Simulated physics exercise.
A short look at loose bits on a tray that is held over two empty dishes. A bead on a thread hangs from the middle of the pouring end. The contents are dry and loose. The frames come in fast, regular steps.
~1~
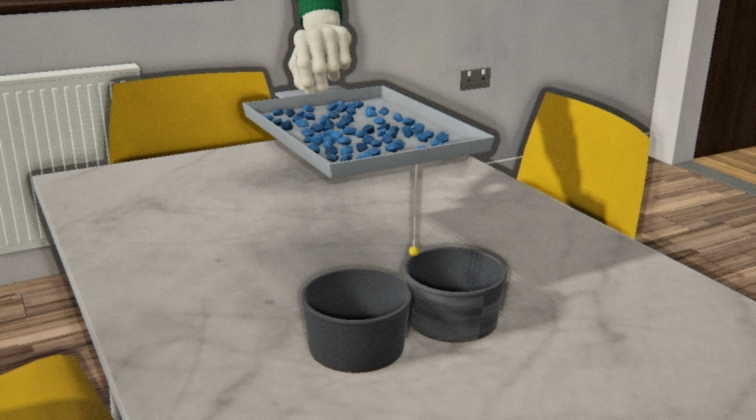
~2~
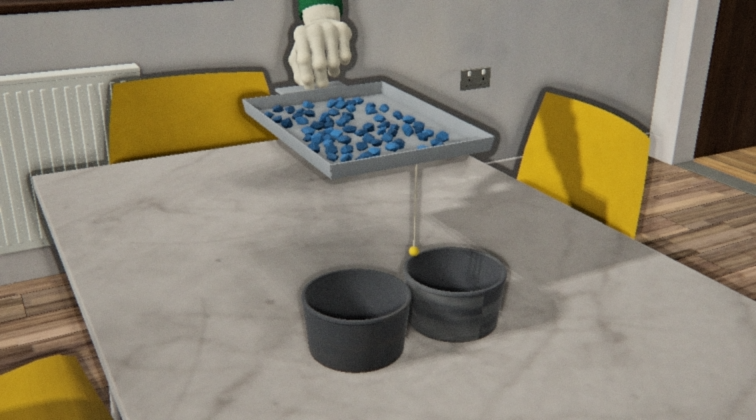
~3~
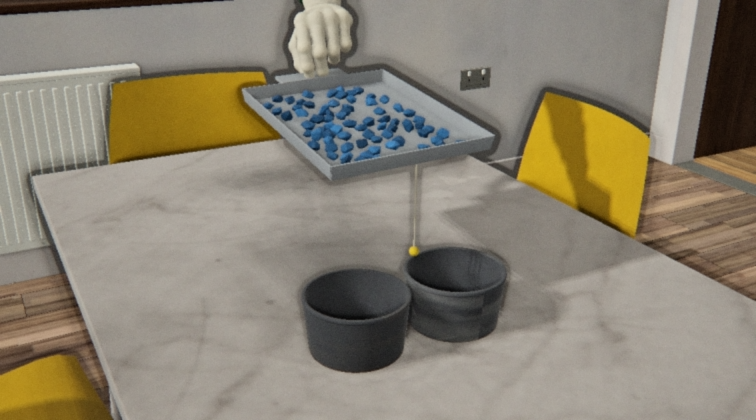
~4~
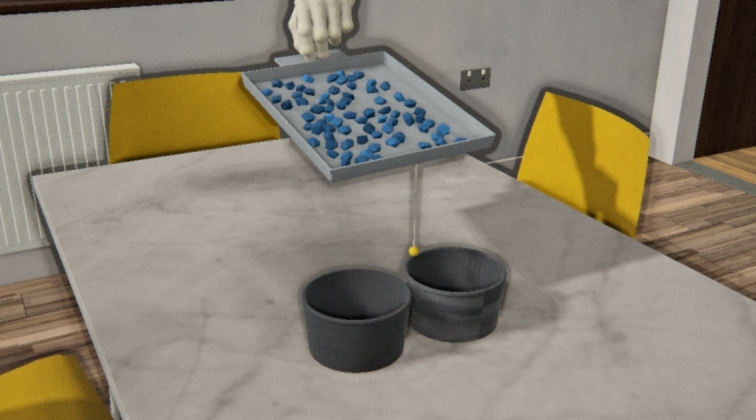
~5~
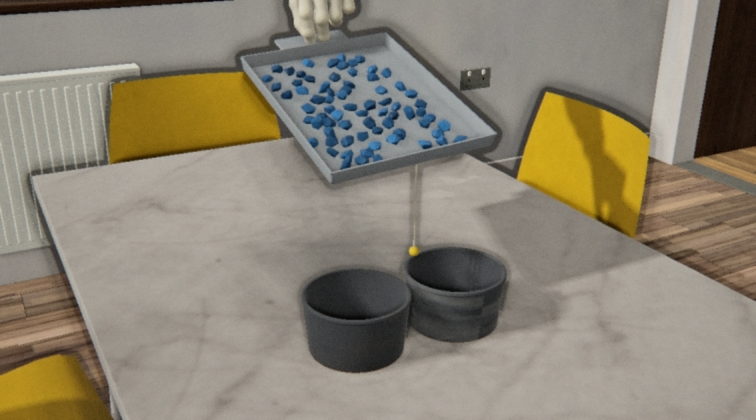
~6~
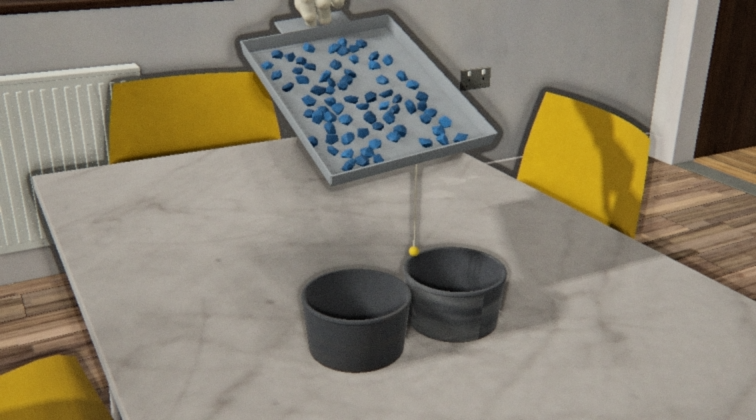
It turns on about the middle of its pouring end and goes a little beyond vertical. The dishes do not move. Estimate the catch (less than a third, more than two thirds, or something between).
The two hold over two thirds of the load.
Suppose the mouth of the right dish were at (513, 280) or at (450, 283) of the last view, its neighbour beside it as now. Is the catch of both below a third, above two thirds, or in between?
First one to two thirds, then above two thirds.
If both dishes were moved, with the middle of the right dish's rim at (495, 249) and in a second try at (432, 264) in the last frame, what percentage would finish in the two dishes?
Near 30 % and 70 %.
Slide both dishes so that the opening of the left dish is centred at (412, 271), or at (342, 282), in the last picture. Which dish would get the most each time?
First the dish on the left, then the left one.
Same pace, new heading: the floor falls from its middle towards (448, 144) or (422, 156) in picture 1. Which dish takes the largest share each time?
In turn: The right one; the right one.
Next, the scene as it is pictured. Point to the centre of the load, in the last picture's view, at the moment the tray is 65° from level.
Roughly at (377, 148).
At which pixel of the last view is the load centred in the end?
Near (374, 337).
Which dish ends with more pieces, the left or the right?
More ends in the dish on the left.
Soon, tray tipped steeply; nearly all on the tray; a stray few in the air.
A while on, tray tipped past a quarter turn; about a third on the tray; about a third in the left dish; a small part in the right dish; a small part outside both; a small part in the air.
Towards the end, tray tipped past a quarter turn; about two thirds in the left dish; about a quarter in the right dish; a small part outside both.
Finally, tray tipped past a quarter turn; about two thirds in the left dish; about a quarter in the right dish; a small part outside both.
